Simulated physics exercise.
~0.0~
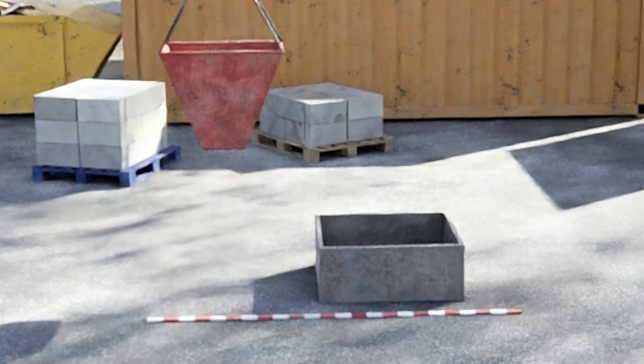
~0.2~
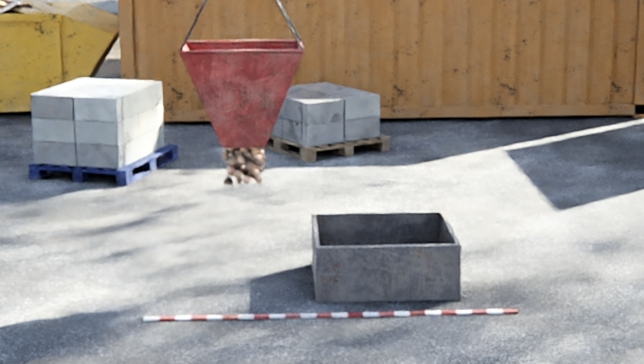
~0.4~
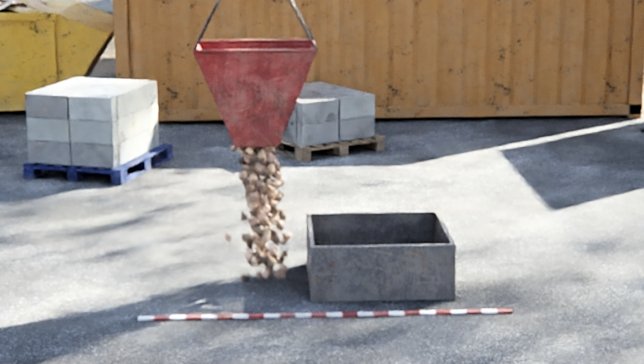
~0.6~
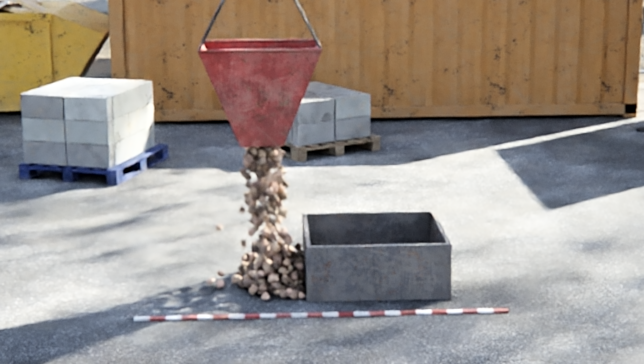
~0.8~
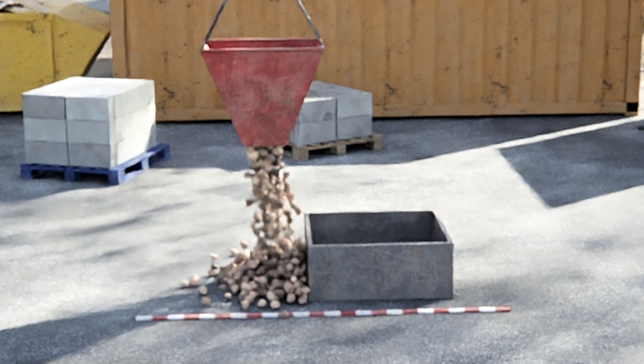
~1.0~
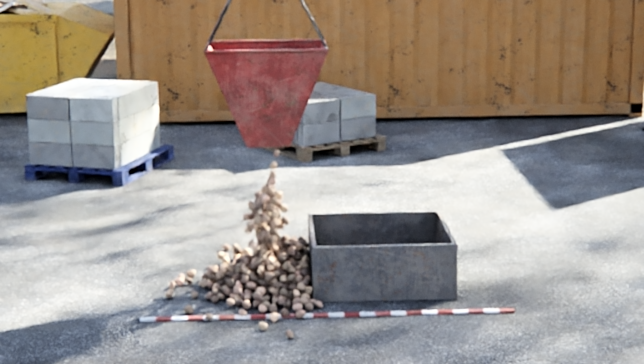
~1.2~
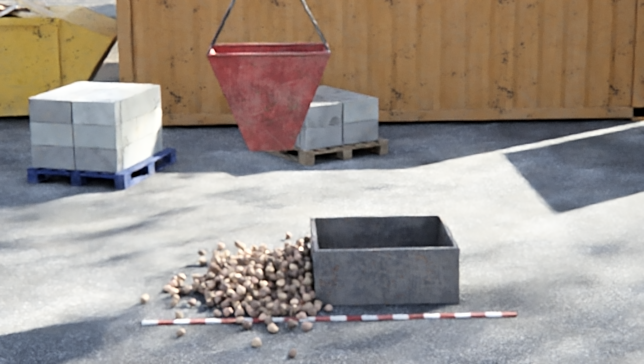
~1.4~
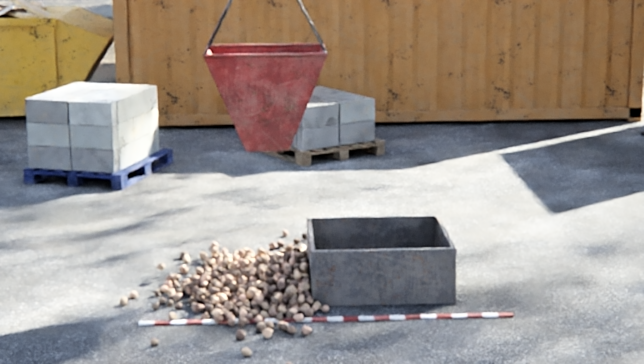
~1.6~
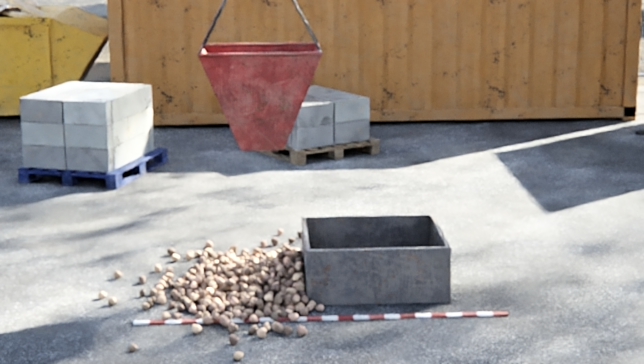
We see a red hopper hanging from cables move right over a paved yard and release a stream of smooth brownish stones, which land just left of a grey open bin, pile against its side and spread leftwards across the ground, leaving the hopper empty.
